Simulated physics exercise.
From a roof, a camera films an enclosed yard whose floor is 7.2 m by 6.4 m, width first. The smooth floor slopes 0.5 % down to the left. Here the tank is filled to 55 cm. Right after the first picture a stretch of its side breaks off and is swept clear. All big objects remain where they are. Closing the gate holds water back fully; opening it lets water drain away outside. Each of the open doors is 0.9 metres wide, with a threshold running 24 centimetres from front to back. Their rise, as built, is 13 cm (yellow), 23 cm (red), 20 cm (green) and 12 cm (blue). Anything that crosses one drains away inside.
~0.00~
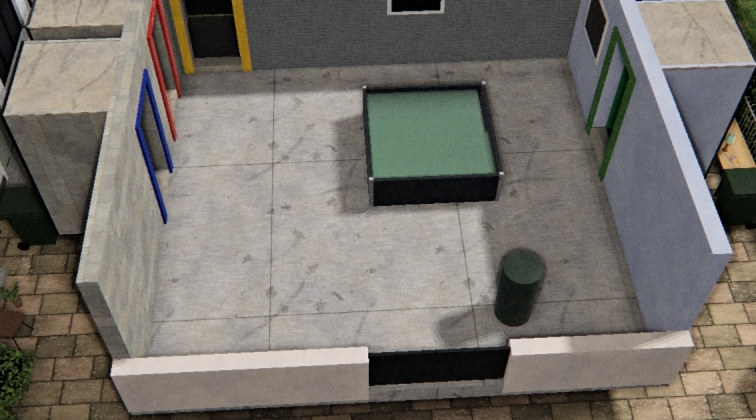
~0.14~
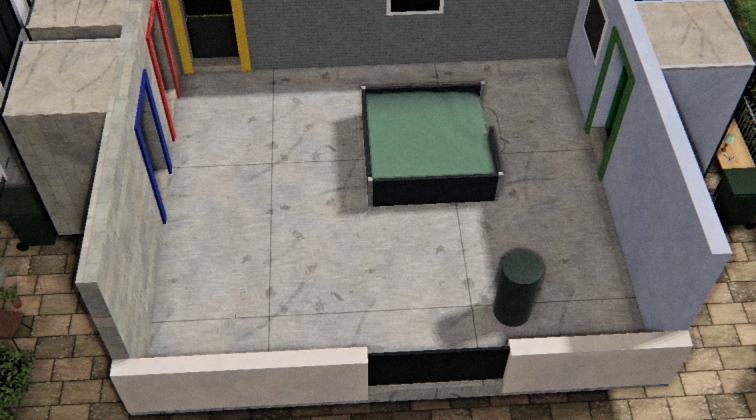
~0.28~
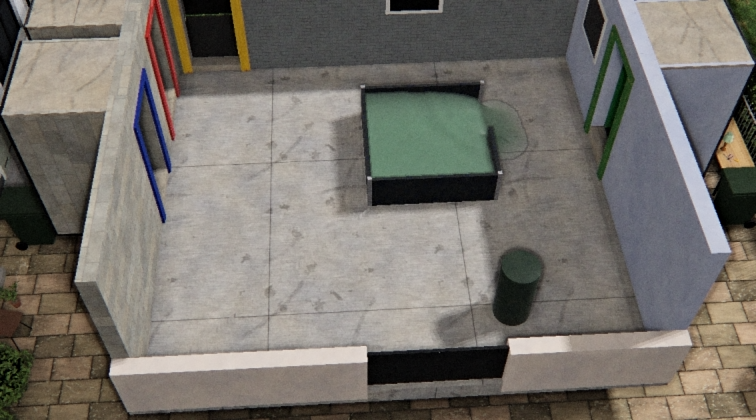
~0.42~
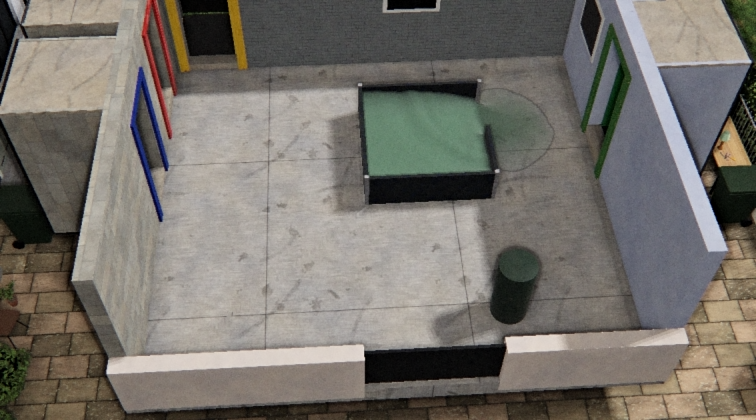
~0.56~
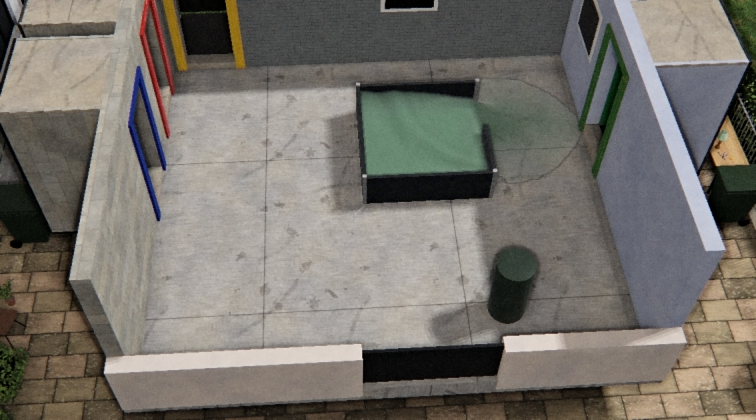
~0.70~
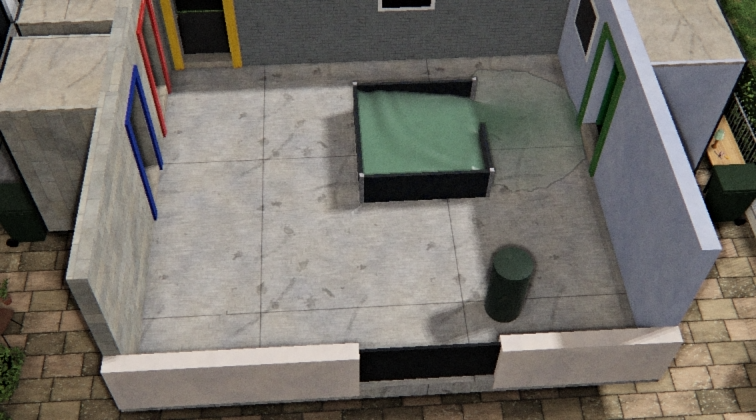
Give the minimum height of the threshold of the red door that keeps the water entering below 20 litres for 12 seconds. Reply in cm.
Minimum height: About 7.5 cm.
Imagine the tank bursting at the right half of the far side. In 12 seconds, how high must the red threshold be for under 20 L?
That way, roughly 9.0 cm.
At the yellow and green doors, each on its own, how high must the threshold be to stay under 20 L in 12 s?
About 7.0 cm at yellow and 21 cm at green.
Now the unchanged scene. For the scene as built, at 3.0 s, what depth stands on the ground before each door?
Depth (cm): Yellow 0 / red 0 / green 20 / blue 0.
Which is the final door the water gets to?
The blue one.
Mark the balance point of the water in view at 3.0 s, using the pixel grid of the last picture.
I'd put it close to (468, 140).
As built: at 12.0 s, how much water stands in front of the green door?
A ruler would read roughly 5.5 cm.
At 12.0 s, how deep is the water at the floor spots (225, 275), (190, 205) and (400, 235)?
Depths in order: 8 / 4 / 2 cm.
After 1.4 s water covers 10 % of the floor, deepest (34 cm) near (550, 57); it has not reached the red door.
After 3.0 s water covers 30 % of the floor, deepest (28 cm) near (540, 58); it has not reached the red door.
After 12.0 s water covers 95 % of the floor, deepest (10 cm) near (254, 378); 7 cm at the red door, 0 litres in over its 23 cm threshold.
At the red door as built, the water arrived by 5.0 s and peaked near 12 cm at 5.4 s.
With a threshold of 7 cm, 31 litres would have come in within the 12 s; with 9 cm, 8 litres. So under 20 litres takes about 7.5 cm.
